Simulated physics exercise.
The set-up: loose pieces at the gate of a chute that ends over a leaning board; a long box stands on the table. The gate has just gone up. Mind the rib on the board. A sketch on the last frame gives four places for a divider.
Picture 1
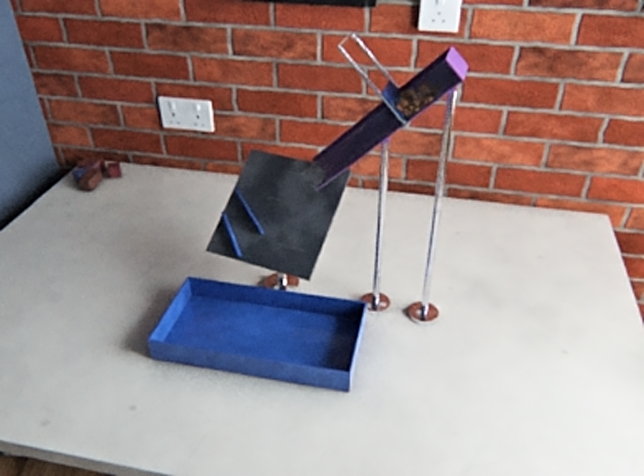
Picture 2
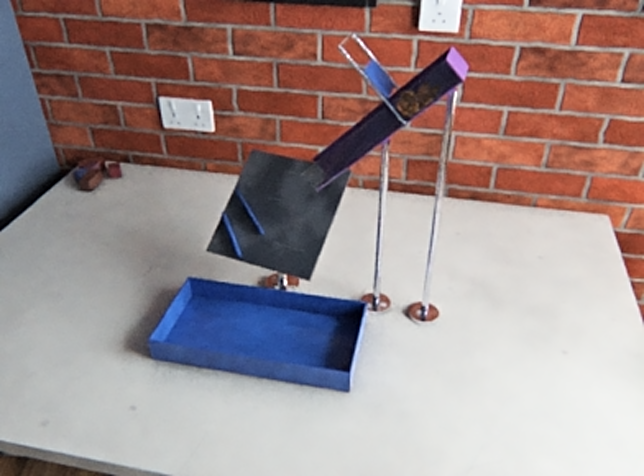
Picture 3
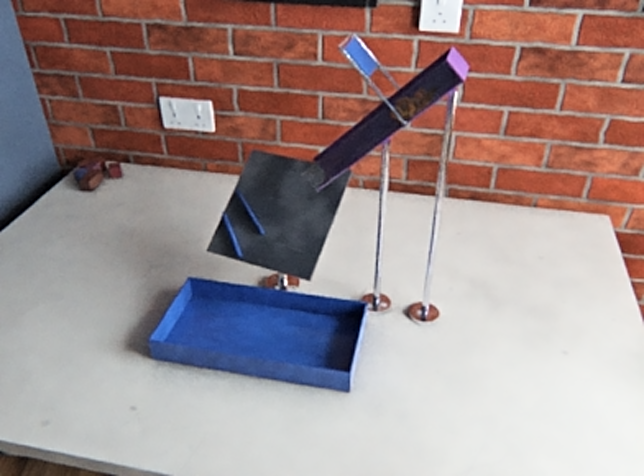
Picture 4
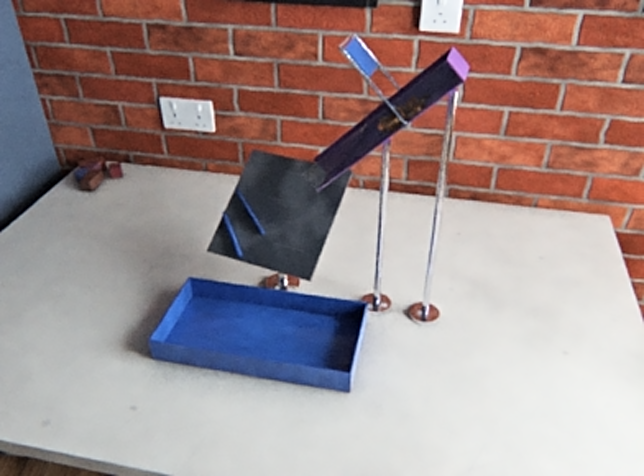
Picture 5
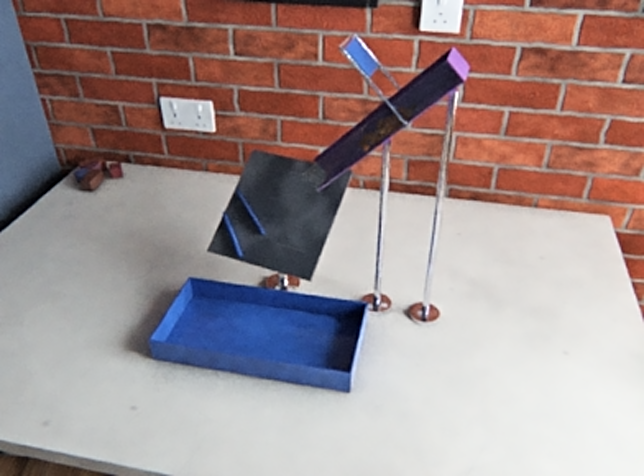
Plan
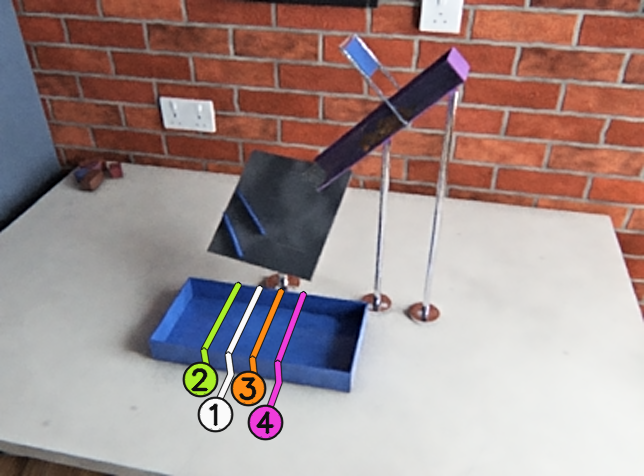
The footage shows a blue-tipped gate rising on a sloping purple chute above a tilted dark board with two blue ribs and an empty blue box, then small brown pieces sliding down the chute toward the lower left.
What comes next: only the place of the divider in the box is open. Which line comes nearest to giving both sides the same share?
Best: 1.
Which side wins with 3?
Left.
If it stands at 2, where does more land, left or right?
More lands on the right.
On the marked copy, line 1 crosses the front rim at (228, 353); line 2 crosses the front rim at (204, 349); line 3 crosses the front rim at (252, 357); line 4 crosses the front rim at (277, 361).
With 1, of what is caught, about half on the left of the divider, about half on the right.
With 2, of what is caught, about a quarter on the left of the divider, most on the right.
With 3, of what is caught, all on the left of the divider, none on the right.
With 4, of what is caught, all on the left of the divider, none on the right.
